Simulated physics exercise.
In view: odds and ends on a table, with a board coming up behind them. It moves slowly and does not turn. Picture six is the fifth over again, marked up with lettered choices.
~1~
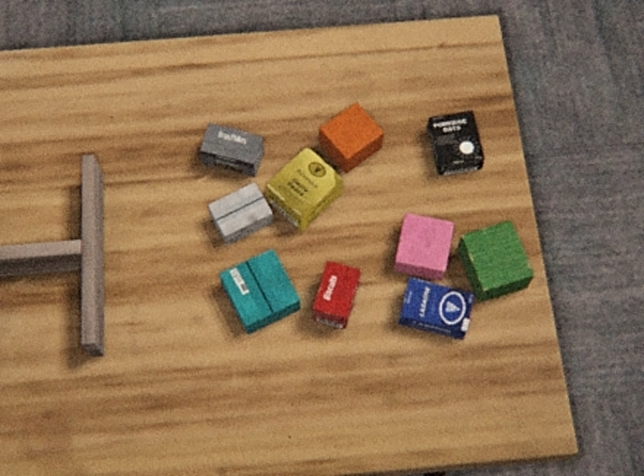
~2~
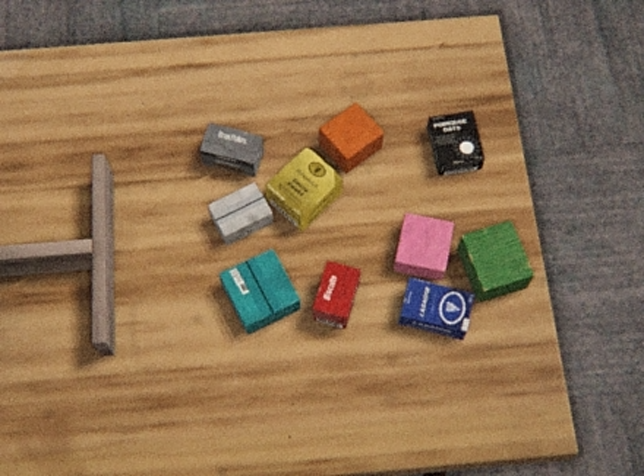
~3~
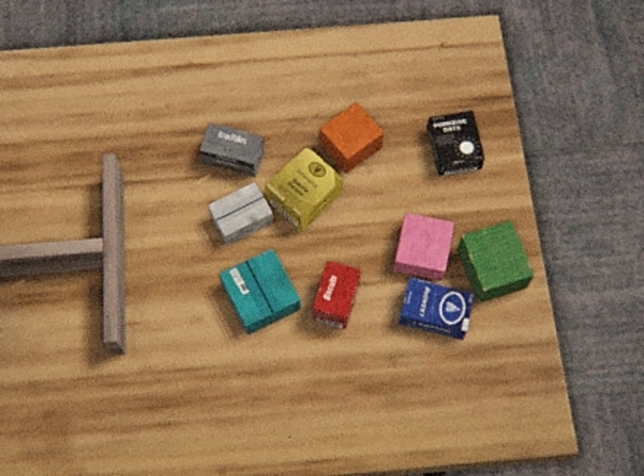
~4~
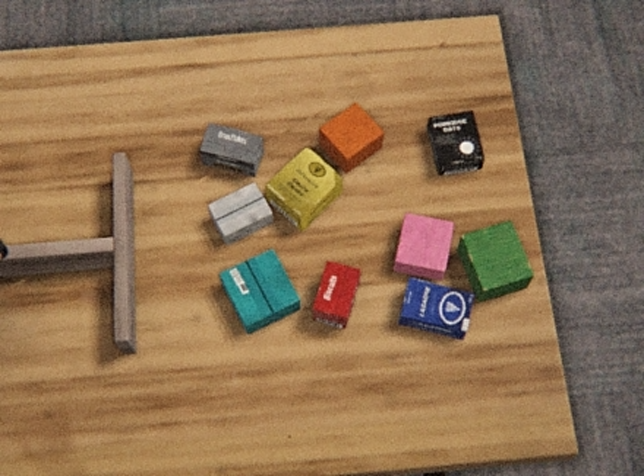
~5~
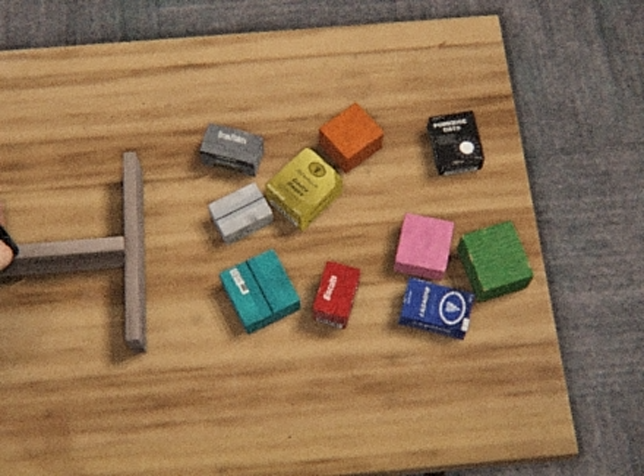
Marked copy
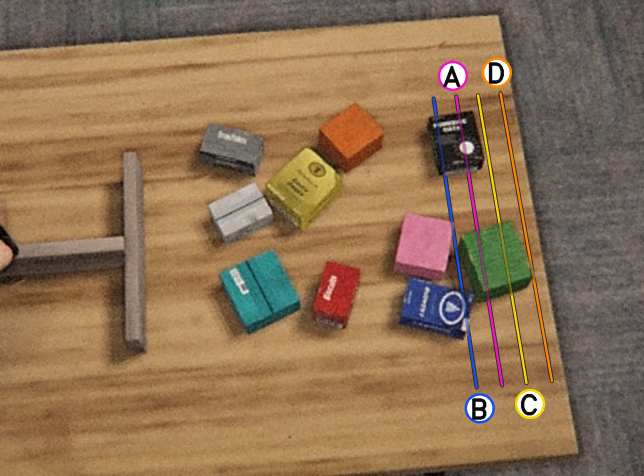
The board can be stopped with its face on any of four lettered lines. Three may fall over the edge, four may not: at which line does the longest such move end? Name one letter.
It should halt at B.
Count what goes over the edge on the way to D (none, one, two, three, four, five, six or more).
In all, six or more.
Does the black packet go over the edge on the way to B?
No.
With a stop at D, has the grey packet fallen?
No.
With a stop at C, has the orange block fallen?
No.
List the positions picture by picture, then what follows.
In the first picture, turquoise box (260, 291); blue packet (436, 309); grey packet (232, 150).
In the second picture, board (98, 245); black packet (455, 143).
In the third picture, board (109, 244); white box (241, 214).
In the fourth picture, board (120, 243); pink block (424, 246).
In the fifth picture, board (131, 242); red packet (337, 295); turquoise box (260, 291); blue packet (436, 309).
On the marked copy, A at (478, 232); B at (454, 234); C at (501, 231); D at (525, 229).
Taking B. A third of the way, board (249, 233); grey packet (241, 139); orange block (355, 136).
Two thirds of the way, board (365, 224); green block (526, 258); blue packet (510, 318).
When it is over, board (453, 217); green block over the edge; blue packet over the edge; two fallen.
As for the rest, A drops five; C drops five; D drops eight.
